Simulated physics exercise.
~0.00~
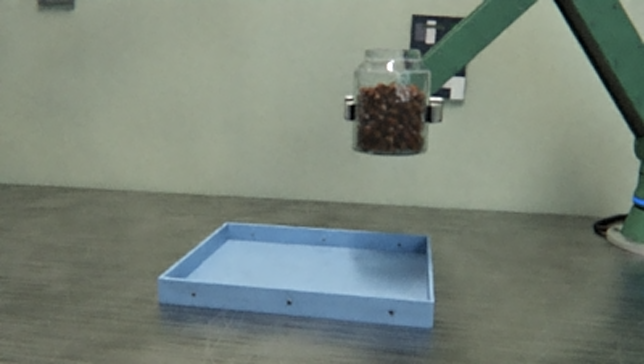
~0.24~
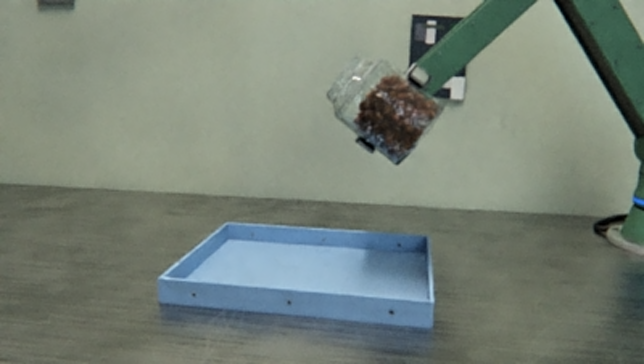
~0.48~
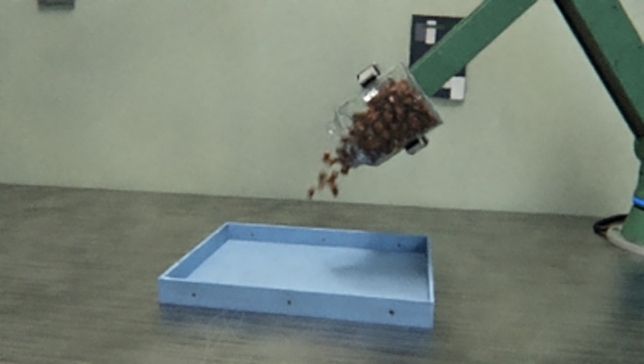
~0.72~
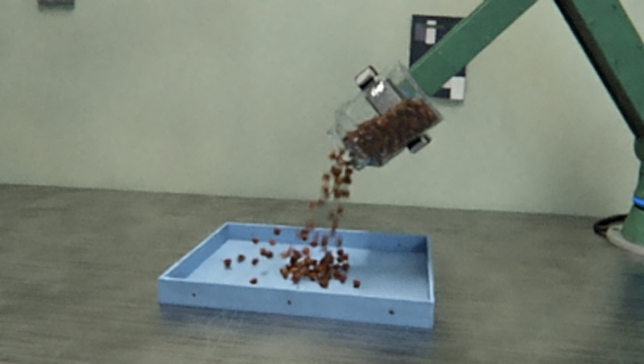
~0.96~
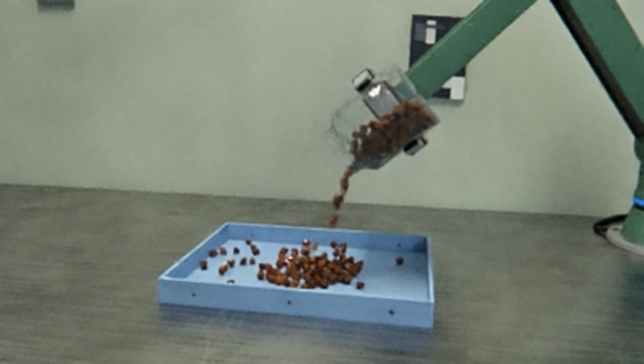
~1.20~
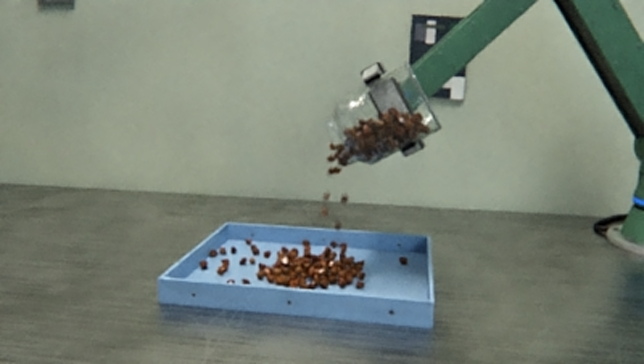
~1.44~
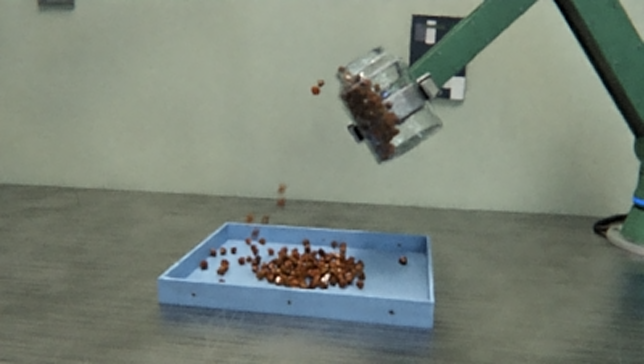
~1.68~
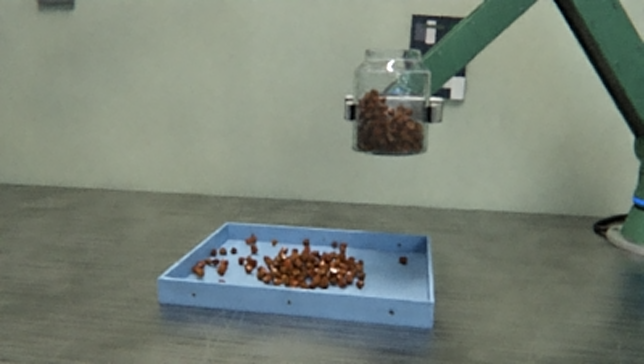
A green robot arm tipped a clear jar of brown pellets over to the left, spilling them into a shallow blue tray below, then turned the jar upright again, with about half the pellets scattered in the tray and the rest still inside.
